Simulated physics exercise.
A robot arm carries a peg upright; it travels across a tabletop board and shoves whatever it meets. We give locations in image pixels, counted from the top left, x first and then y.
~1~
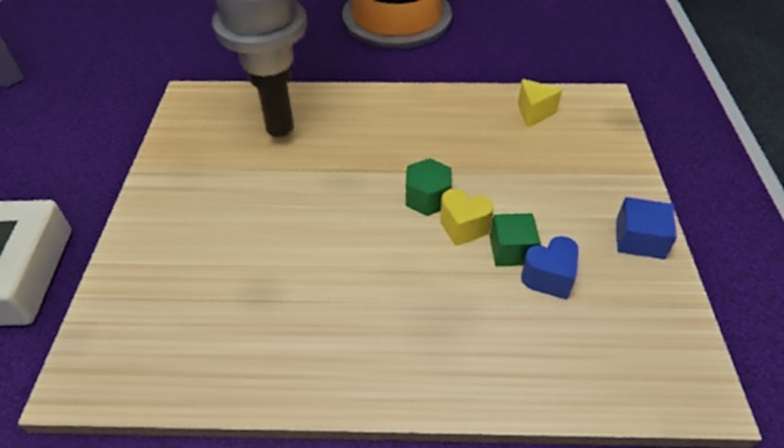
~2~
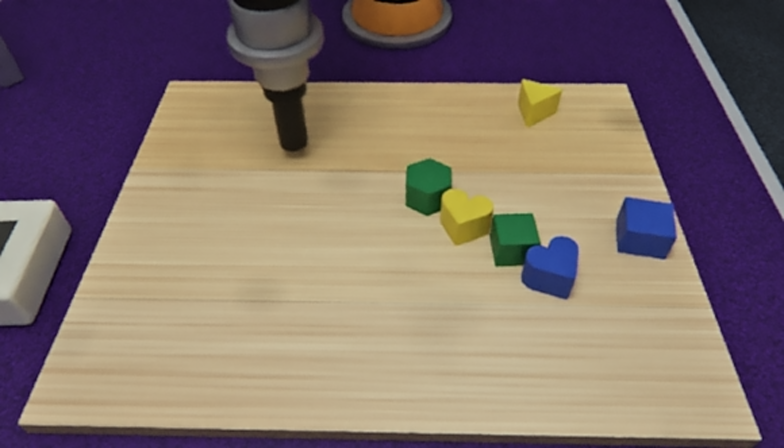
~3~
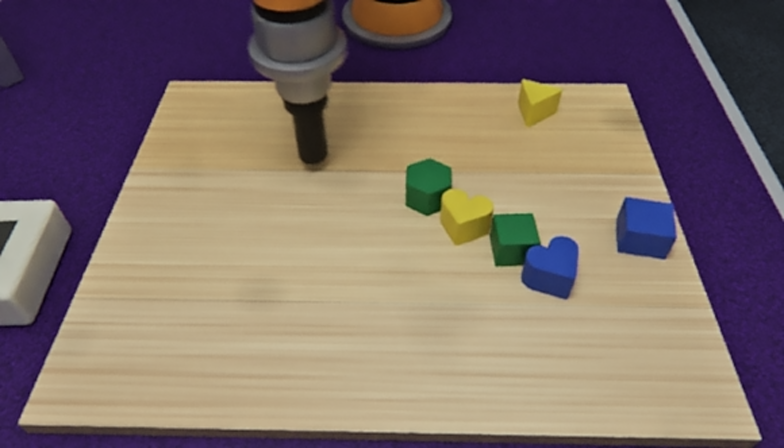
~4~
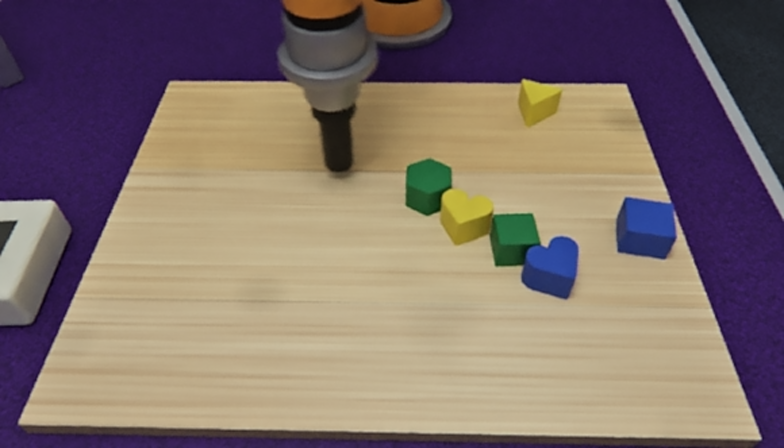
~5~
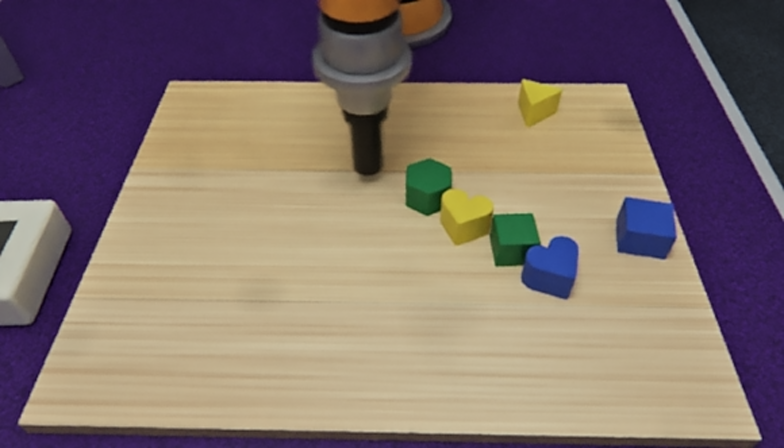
The footage shows a robotic arm's dark peg moving right and slightly toward the viewer over a wooden board, nearing a green hexagonal block beside a yellow heart, a green block and a blue heart, while all the blocks stay still.
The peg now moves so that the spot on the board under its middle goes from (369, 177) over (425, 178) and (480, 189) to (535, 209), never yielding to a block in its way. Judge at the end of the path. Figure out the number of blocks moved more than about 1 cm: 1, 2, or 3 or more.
When the path ends, I think you'll find two blocks out of place by more than 1 cm.
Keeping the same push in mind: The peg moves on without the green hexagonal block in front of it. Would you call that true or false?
This is true.
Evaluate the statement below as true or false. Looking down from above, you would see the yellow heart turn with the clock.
My answer: False.
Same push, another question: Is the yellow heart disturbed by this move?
The yellow heart is moved.
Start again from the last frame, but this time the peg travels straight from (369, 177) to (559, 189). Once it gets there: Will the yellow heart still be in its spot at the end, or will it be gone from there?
It travels a centimetre or more.
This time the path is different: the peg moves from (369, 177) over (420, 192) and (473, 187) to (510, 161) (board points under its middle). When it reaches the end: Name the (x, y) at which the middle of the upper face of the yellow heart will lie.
In the picture, it is at (488, 226).
What follows on the original path. One third of the way, peg (427, 167); green hexagonal block (441, 182), turned 25° clockwise; yellow heart (473, 213), turned 10° anticlockwise; green four-sided block (522, 231).
Two thirds of the way, peg (483, 178); green hexagonal block (444, 185), turned 40° clockwise; yellow heart (473, 216), turned 25° anticlockwise; green four-sided block (523, 231).
At the end, peg (537, 198); green hexagonal block (444, 185), turned 40° clockwise; yellow heart (473, 216), turned 25° anticlockwise; green four-sided block (523, 231); blue heart unmoved.
